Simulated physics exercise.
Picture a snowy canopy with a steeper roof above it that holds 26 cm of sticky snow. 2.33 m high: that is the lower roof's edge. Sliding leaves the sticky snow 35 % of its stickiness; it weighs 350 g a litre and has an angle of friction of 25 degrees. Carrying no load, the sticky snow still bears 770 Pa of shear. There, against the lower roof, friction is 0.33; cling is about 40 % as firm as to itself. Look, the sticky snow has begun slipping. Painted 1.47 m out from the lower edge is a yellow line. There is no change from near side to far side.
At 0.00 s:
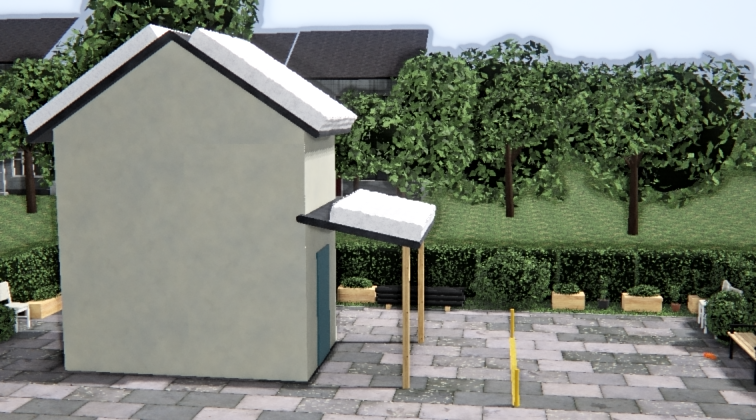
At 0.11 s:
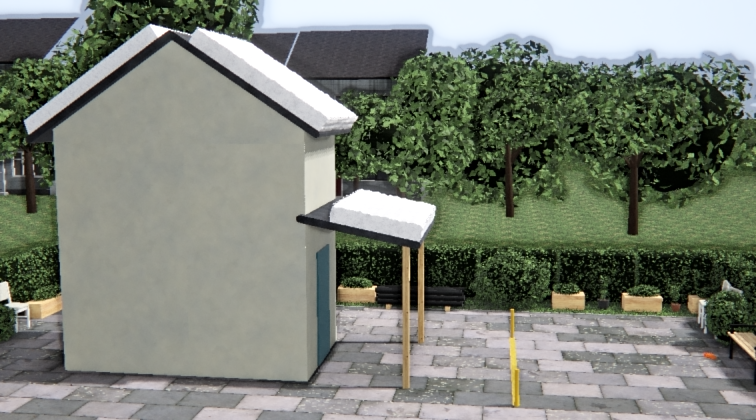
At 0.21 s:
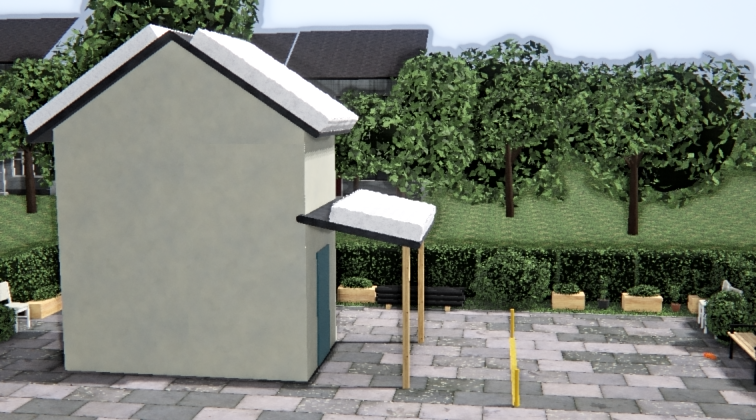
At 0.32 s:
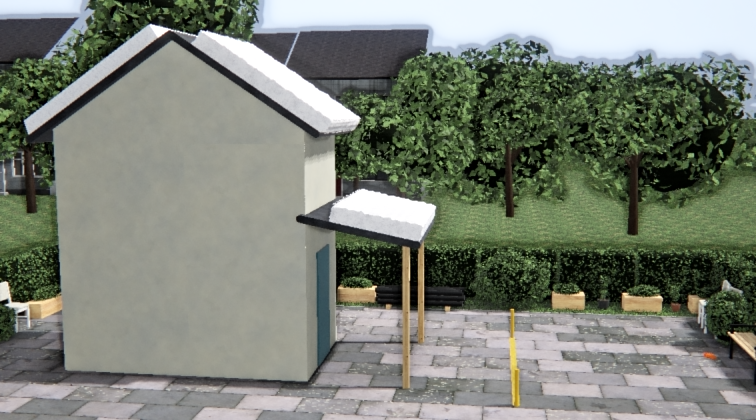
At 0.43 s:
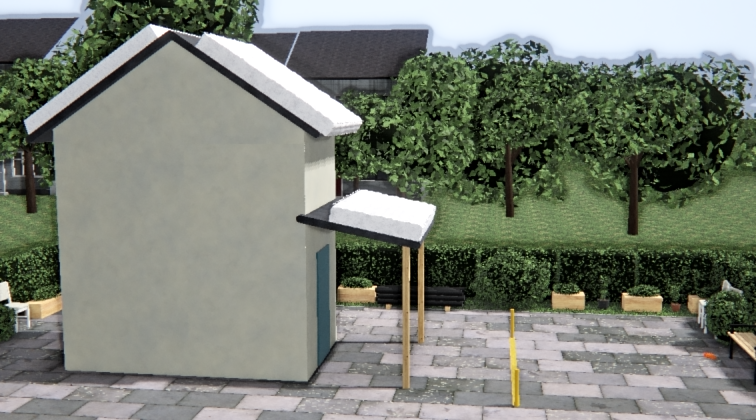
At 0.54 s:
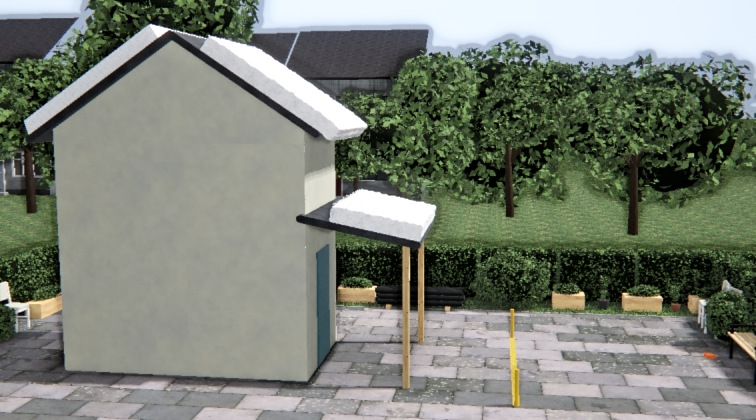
A slab of snow slides slowly down the upper roof, slightly past its right edge.
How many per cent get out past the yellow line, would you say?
I would say 27 percent.
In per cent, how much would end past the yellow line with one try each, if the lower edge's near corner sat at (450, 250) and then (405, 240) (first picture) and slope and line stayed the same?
Respectively 14 % and 30 %.
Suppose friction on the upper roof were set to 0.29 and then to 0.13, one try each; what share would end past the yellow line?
First some 35 %, after that some 45 %.
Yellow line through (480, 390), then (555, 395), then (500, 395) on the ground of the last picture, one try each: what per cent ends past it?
In that order: 45 %, 12 %, 35 %.
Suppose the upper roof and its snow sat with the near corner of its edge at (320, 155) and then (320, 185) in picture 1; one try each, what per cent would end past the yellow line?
10 %, then 0 %.
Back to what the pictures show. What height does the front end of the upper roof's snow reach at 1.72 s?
Height: Approx. 2.8 m.
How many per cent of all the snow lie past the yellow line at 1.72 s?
Around 0 percent of it.
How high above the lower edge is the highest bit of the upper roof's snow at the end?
0.7 m, give or take.
By 1.08 s, none is below the lower edge and 0 % is past the line.
By 1.72 s, none is below the lower edge and 0 % is past the line.
By 2.36 s, 37 % is below the lower edge and 0 % is past the line.
By 3.00 s, 62 % is below the lower edge and 25 % is past the line.
By 3.60 s, at the end, 62 % is below the lower edge and 27 % is past the line.
